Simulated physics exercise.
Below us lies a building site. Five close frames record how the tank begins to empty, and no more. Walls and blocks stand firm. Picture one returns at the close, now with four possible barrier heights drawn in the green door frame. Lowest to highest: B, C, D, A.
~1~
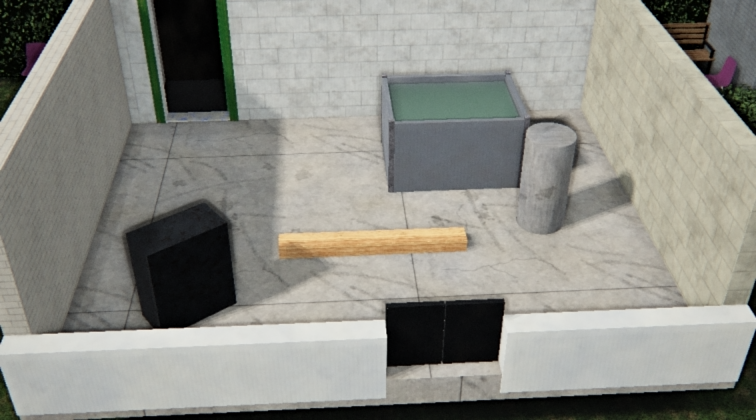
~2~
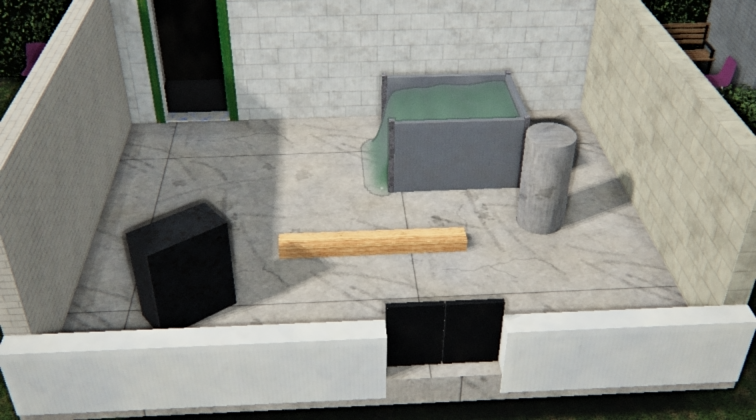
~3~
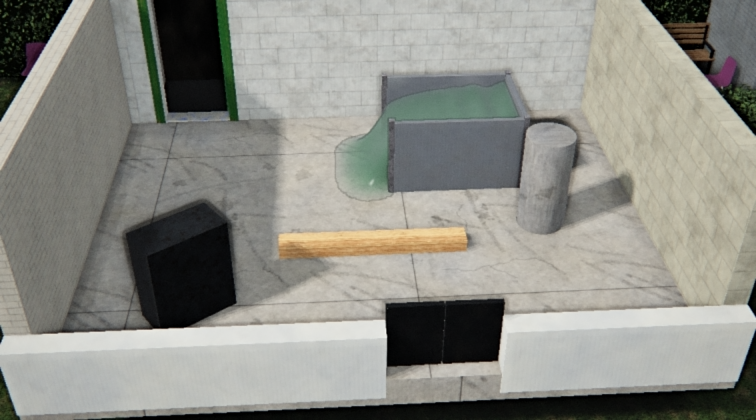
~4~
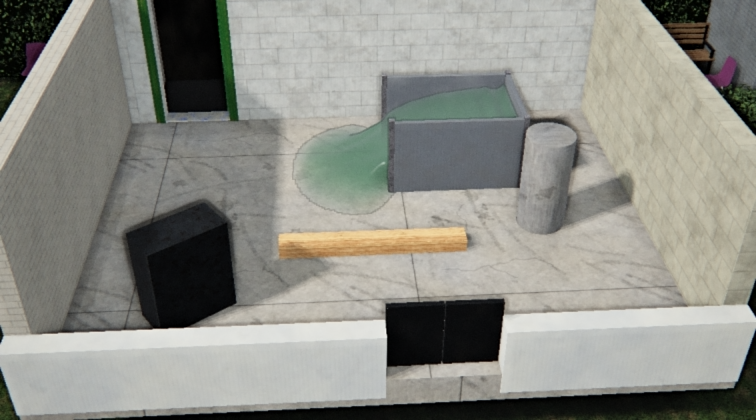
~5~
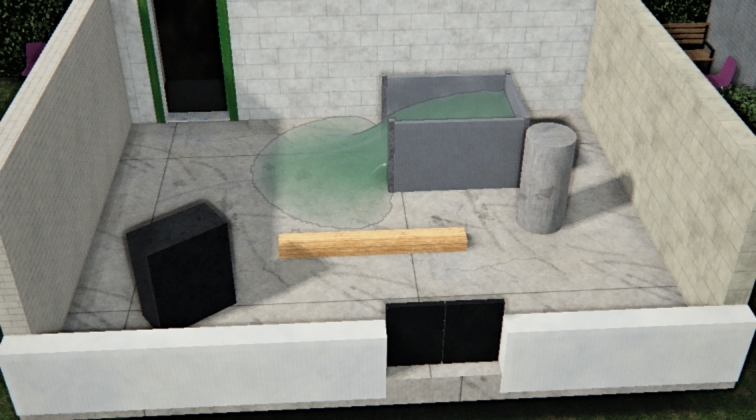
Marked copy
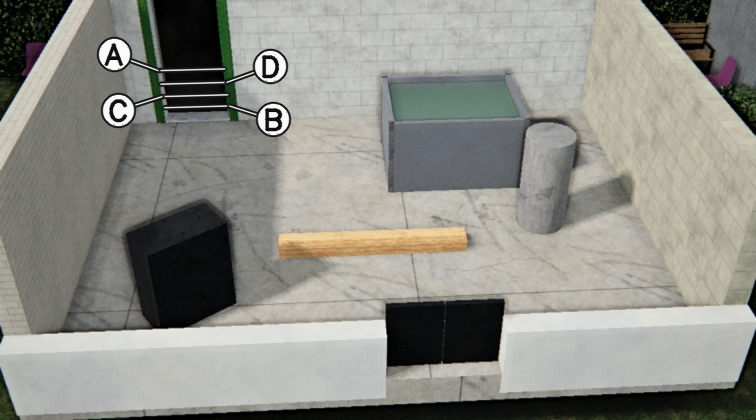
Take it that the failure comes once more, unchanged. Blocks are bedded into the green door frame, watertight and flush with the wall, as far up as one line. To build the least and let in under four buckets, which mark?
Use line B.
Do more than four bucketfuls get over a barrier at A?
No, that is safe.
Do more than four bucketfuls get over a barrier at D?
No, not at all.
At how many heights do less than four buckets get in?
All of them.
In white, A at (191, 69); B at (196, 106); C at (195, 95); D at (193, 83); from the bottom up B, C, D, A.
Choosing A, nothing gets over.
Choosing B, a splash gets over, under a bucket.
Choosing C, nothing gets over.
Choosing D, nothing gets over.
